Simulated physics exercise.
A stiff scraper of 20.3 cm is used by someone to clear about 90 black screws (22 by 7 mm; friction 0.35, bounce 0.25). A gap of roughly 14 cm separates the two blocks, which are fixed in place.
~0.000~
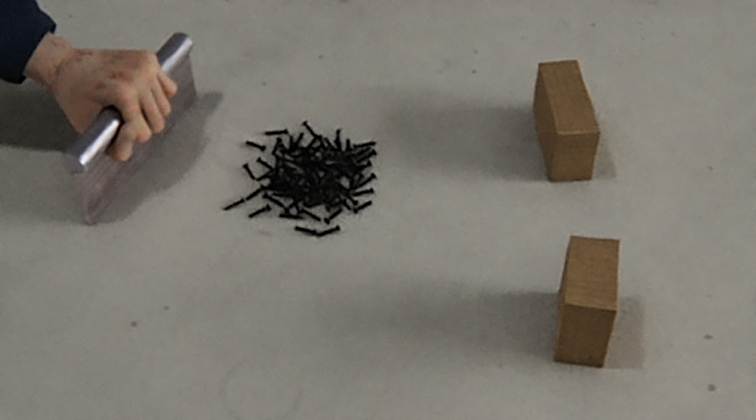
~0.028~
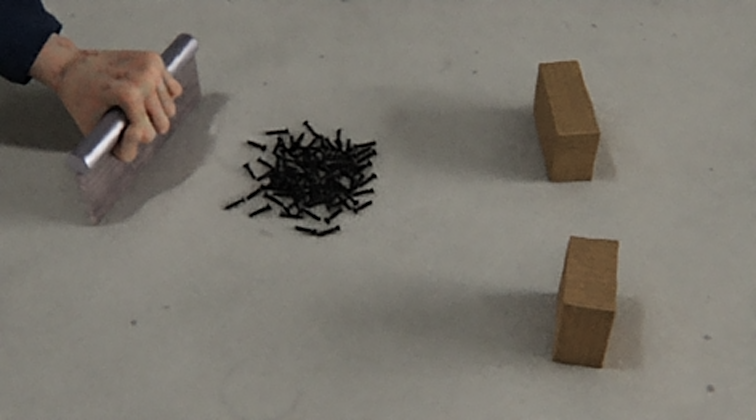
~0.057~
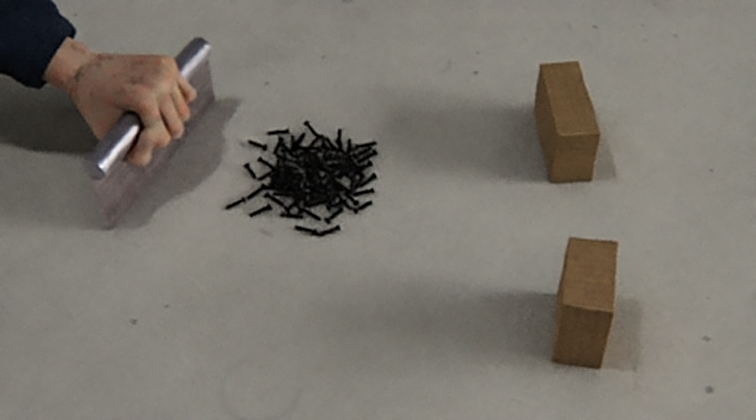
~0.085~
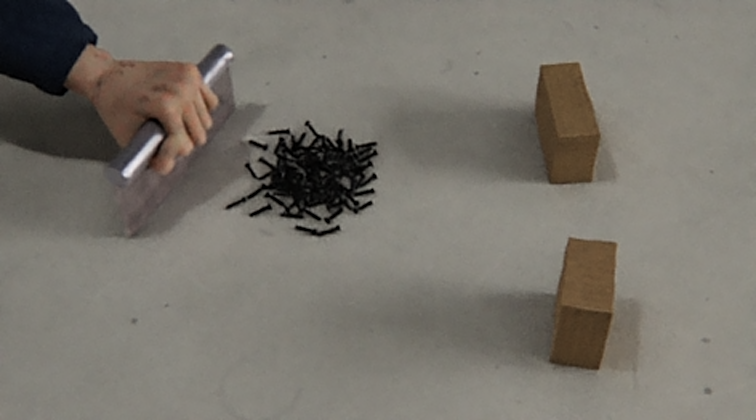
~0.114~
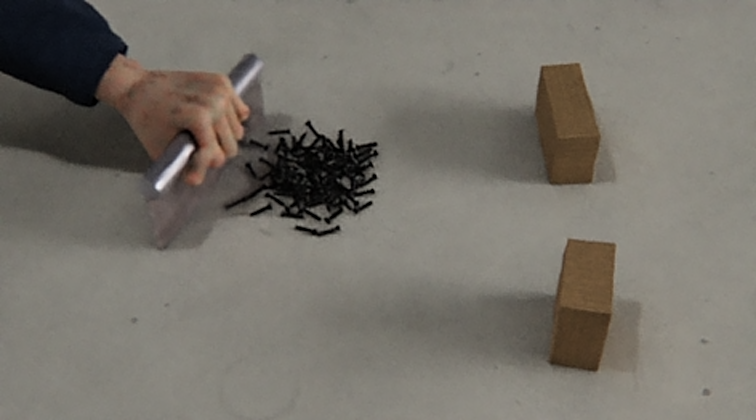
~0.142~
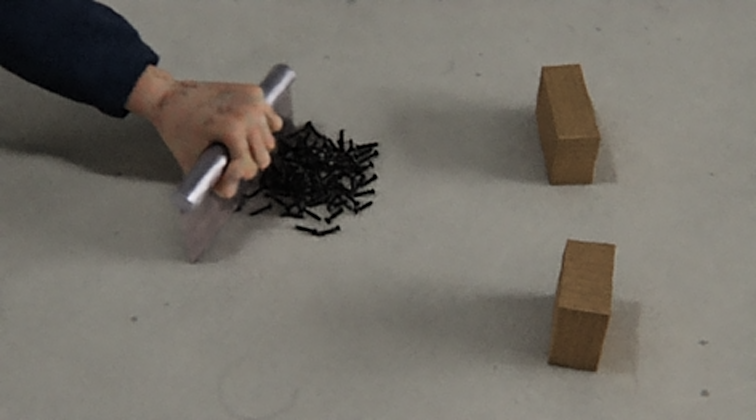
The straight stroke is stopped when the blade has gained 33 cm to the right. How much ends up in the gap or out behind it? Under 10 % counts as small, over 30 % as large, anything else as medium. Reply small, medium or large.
Large.
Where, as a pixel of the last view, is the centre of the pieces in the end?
It settles with its middle around (577, 286).
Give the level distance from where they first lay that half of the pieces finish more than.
Estimate: Approx. 30 cm.
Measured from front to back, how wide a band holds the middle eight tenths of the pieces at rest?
Estimated width: Near 20 cm.
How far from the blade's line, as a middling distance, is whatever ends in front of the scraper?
About 11 centimetres.
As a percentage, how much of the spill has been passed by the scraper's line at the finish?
Some 10 percent.
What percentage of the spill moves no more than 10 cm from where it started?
0% or so.
Then, at 0.30 s, scraper 31 cm from its start, spill 18 cm wide; held up before the blocks 100 %.
Then, at 0.46 s, scraper 36 cm from its start, spill 27 cm wide; in or through the gap 50 %, round the near block 5 %, held up before the blocks 45 %.
Then, at 0.59 s, scraper 36 cm from its start, spill 30 cm wide; in or through the gap 50 %, round the near block 5 %, round the far block 5 %, held up before the blocks 40 %.
At rest (1.6 s), in or through the gap 50 %, round the near block 5 %, round the far block 5 %, held up before the blocks 40 %.
